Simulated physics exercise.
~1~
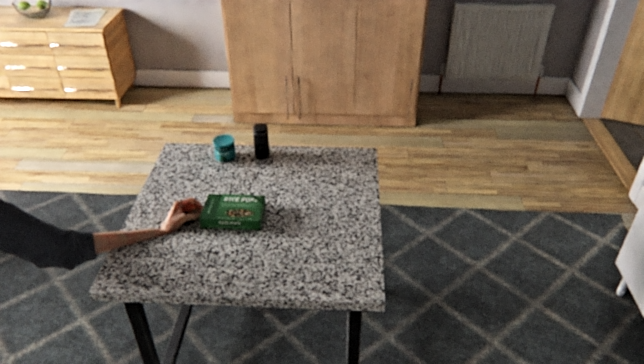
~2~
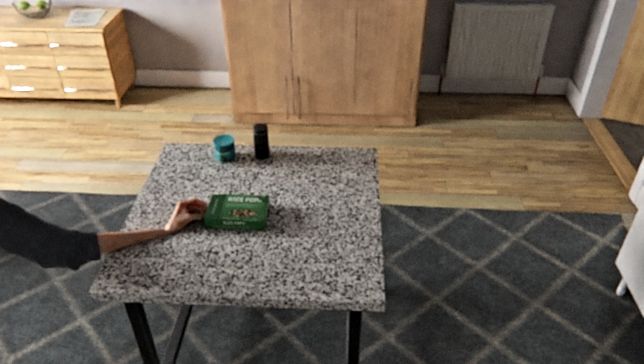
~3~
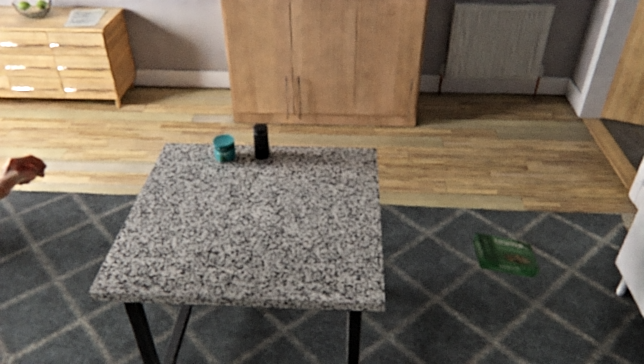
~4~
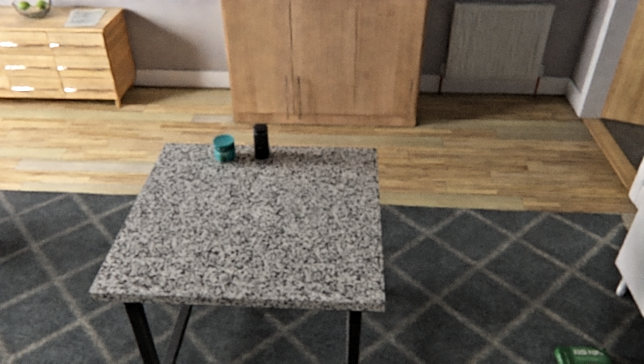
In the video, a hand pushes a green packet rightward across a speckled table top, then lets go and draws back as the packet flies off the right side and drops toward the rug, while a turquoise tin and a black jar stay in place.
